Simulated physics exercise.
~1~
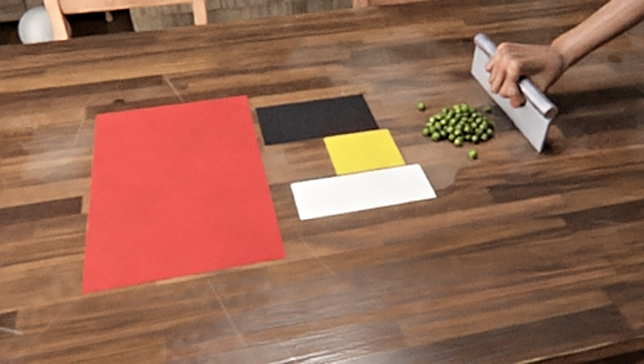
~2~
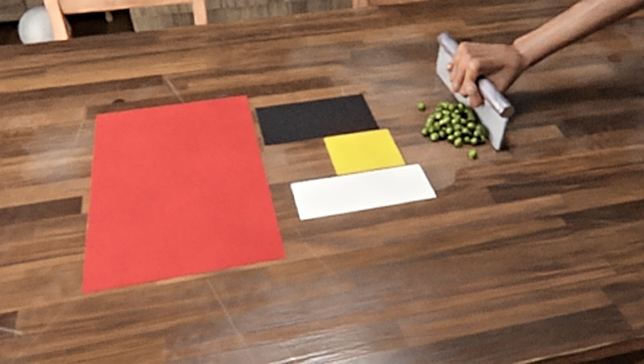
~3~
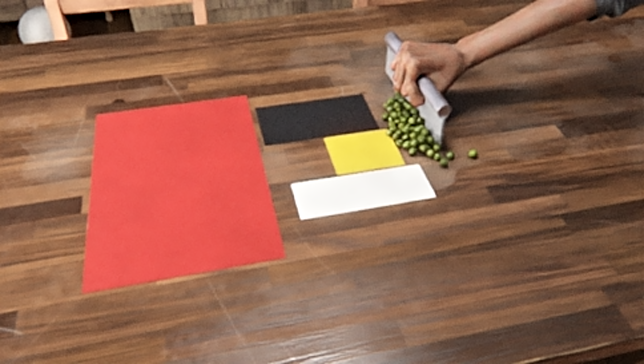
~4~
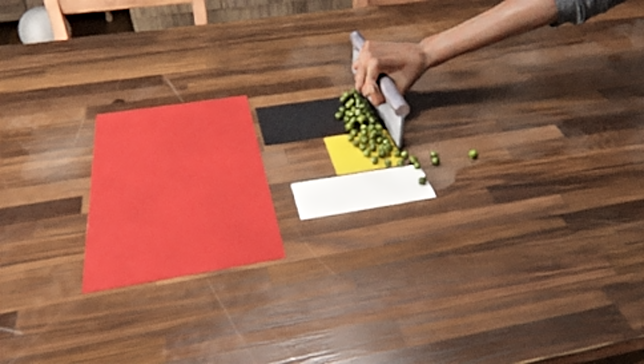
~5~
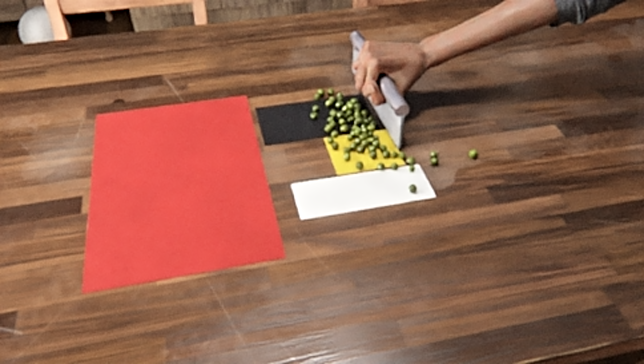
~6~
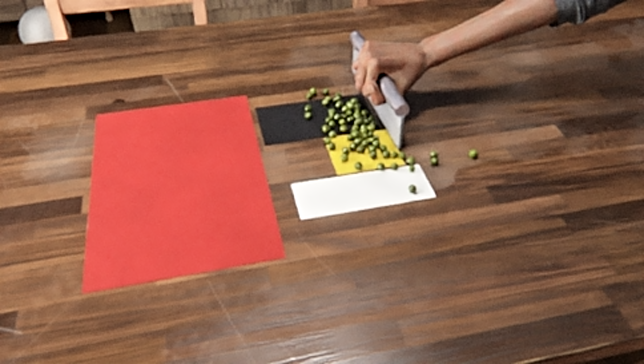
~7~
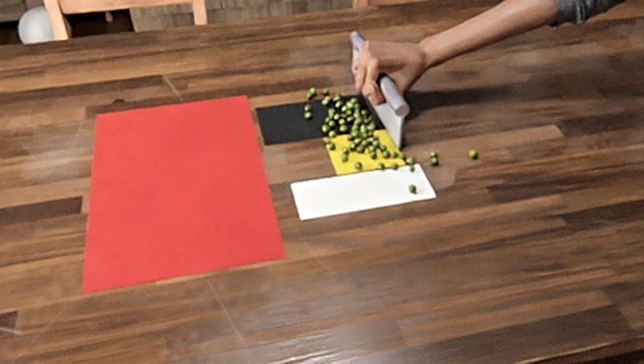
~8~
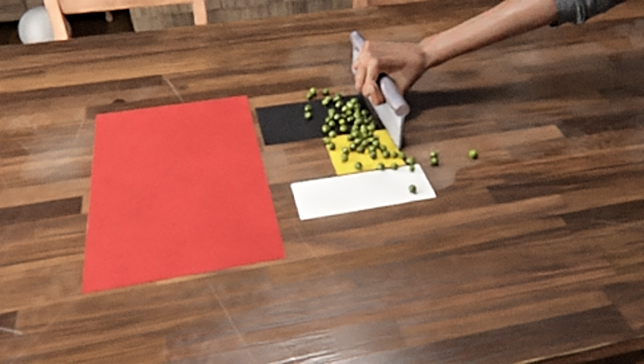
Hand with a scraper pushing small green olives left across a wooden table, leaving them scattered mostly over black and yellow sheets.
